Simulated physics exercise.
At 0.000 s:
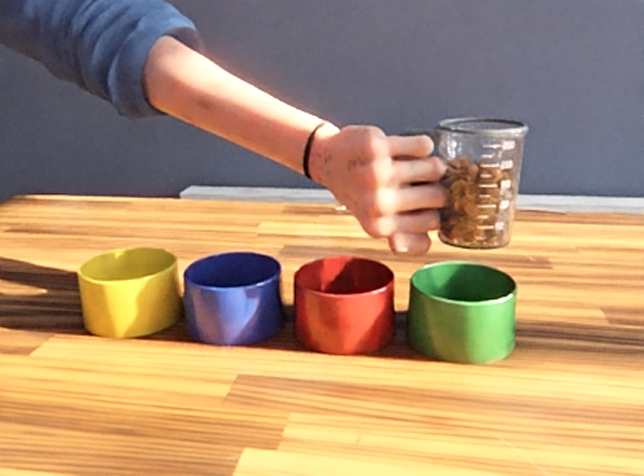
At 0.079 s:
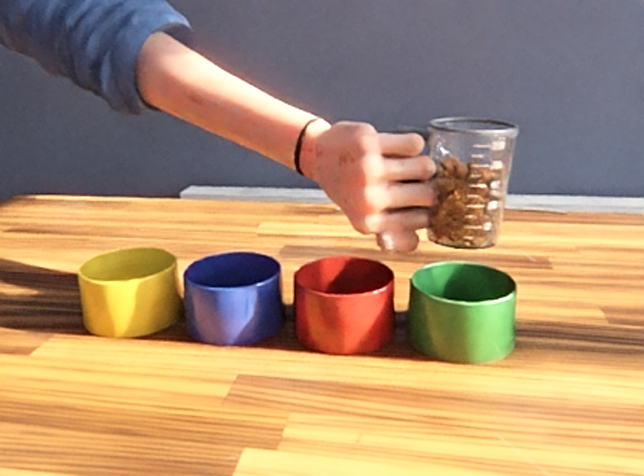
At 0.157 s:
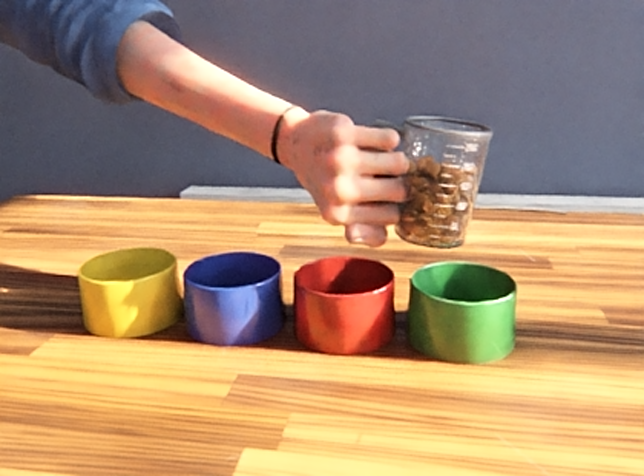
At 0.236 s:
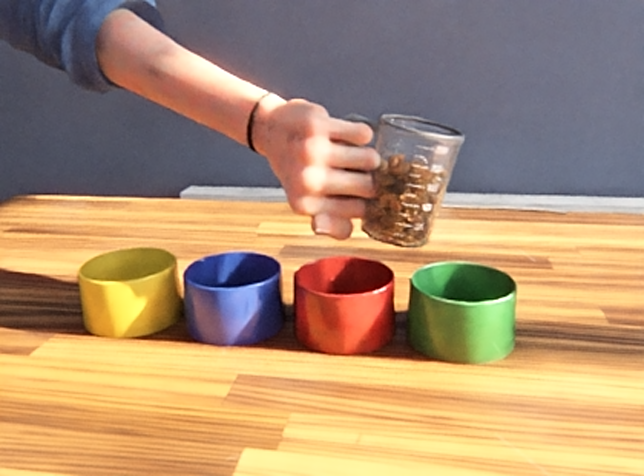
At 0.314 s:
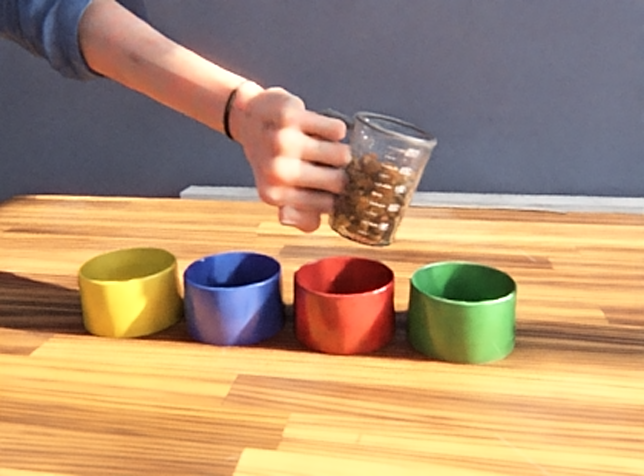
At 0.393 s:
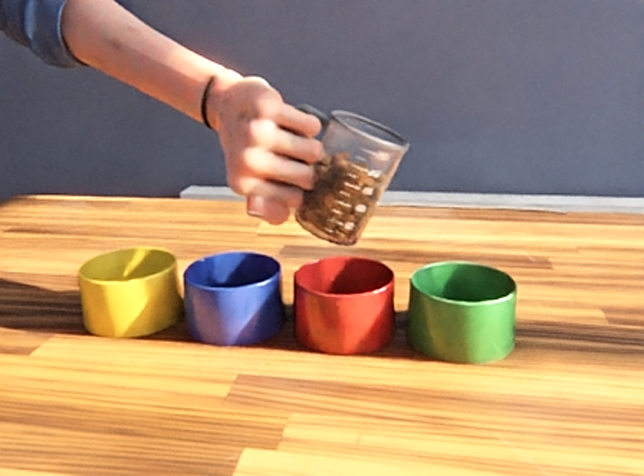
On a sunlit wooden table, a hand held a clear measuring cup of brown bits above four colored dishes, moved it left from over the green one, and gradually tilted it to the right.
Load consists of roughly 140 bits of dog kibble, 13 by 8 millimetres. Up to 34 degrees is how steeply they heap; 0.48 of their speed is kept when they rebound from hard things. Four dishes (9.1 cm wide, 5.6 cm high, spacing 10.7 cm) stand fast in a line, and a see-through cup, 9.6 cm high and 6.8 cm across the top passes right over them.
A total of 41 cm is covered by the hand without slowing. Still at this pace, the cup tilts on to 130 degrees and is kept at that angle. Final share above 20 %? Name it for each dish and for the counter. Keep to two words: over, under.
Red: Under, blue: Under, green: Under, yellow: Over, counter: Under.
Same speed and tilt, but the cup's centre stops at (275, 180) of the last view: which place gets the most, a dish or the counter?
The biggest share ends at red.
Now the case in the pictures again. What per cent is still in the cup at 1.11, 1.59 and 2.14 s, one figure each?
At the three moments: 100, 100 and 0 percent.
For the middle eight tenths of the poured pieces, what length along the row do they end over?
Spread: Around 5 cm.
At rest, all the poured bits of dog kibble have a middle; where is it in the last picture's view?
Approximately (128, 296) in the last view.
After 1.11 s, tilt 73 degrees; cup holds 100 %.
Then, at 1.59 s, tilt 106 degrees; cup holds 100 %.
After 2.14 s, tilt 130 degrees; cup holds 0 %, yellow 95 %.
At rest (2.7 s), red 0 %, blue 0 %, green 0 %, yellow 95 %, counter 5 %.
